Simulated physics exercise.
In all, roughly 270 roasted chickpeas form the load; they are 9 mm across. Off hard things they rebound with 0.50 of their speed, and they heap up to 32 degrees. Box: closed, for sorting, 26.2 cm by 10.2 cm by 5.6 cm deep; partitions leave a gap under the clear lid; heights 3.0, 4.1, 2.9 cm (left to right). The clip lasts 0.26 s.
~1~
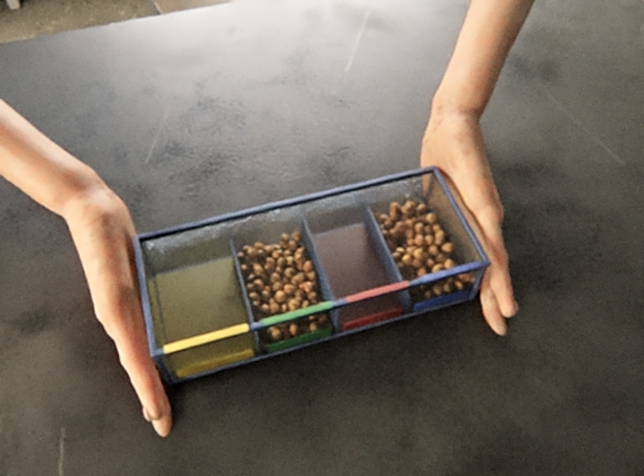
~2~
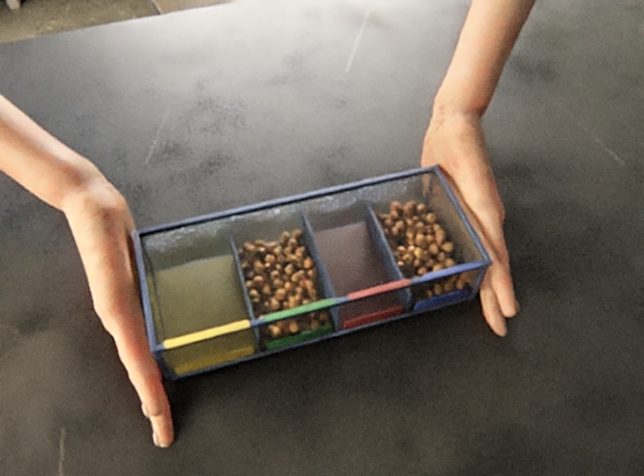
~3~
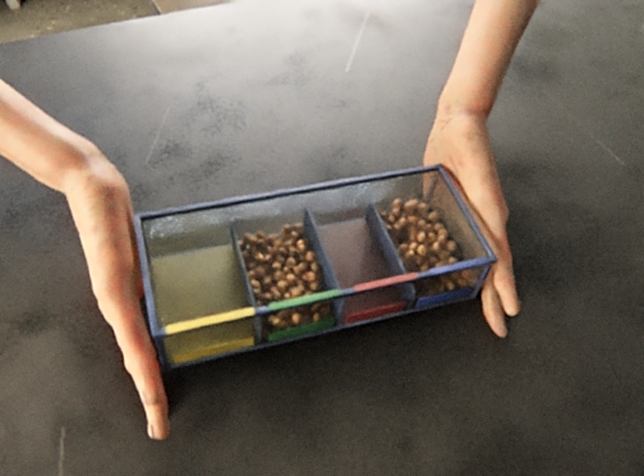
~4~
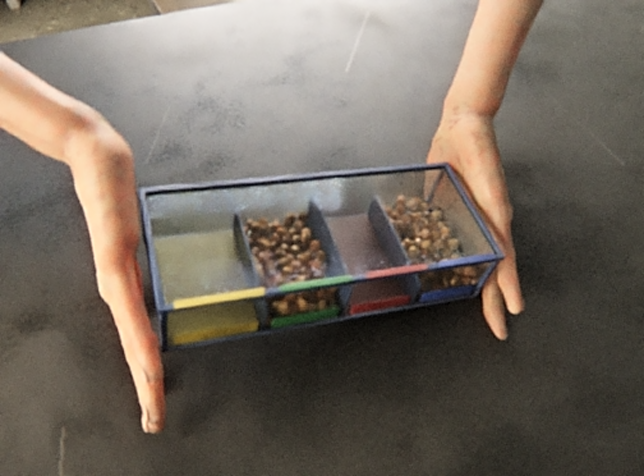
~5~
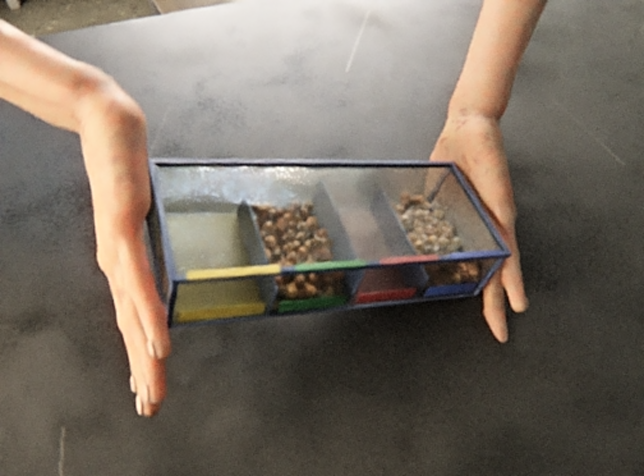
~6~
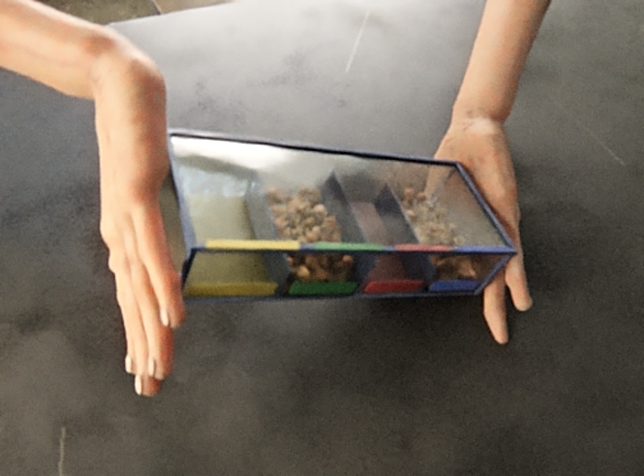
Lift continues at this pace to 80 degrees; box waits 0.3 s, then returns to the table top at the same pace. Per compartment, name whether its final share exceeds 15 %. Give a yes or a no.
Red - no; blue - yes; green - yes; yellow - no.
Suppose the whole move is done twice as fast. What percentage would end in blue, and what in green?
Result: Blue = 60 %; green = 35 %.
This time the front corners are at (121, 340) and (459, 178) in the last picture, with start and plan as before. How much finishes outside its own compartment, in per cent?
In that case close to 45 per cent.
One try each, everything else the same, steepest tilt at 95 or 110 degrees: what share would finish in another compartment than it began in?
I'd expect close to 15 and then close to 10 per cent.
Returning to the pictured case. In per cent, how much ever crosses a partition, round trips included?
Estimate: Near 10 %.
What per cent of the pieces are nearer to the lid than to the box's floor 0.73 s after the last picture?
Close to 30 in a hundred.
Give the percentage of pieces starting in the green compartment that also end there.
Close to 80 in a hundred.
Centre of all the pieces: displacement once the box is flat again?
It shifts by roughly 2.5 cm.
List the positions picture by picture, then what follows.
The first frame shows box tilt 0 degrees, front corners at (157, 352) and (485, 262); blue 50 %, green 50 %.
The second frame shows box tilt 1 degrees, front corners at (157, 347) and (486, 261).
The third frame shows box tilt 5 degrees, front corners at (158, 332) and (491, 259), lowest corner right back.
The fourth frame shows box tilt 12 degrees, front corners at (165, 307) and (498, 256), lowest corner right back.
The fifth frame shows box tilt 18 degrees, front corners at (177, 277) and (505, 253), lowest corner right back.
The sixth frame shows box tilt 24 degrees, front corners at (195, 245) and (511, 251), lowest corner right back; blue 50 %, green 50 %.
Then, 0.73 s after the last picture, tilt 80 degrees; red 5 %, blue 55 %, green 40 %.
Then, 1.22 s after the last picture, tilt 41 degrees; blue 65 %, green 35 %.
Then, 1.78 s after the last picture, tilt 0 degrees; blue 65 %, green 35 %.
In the end, red 0 %, blue 65 %, green 35 %, yellow 0 %.
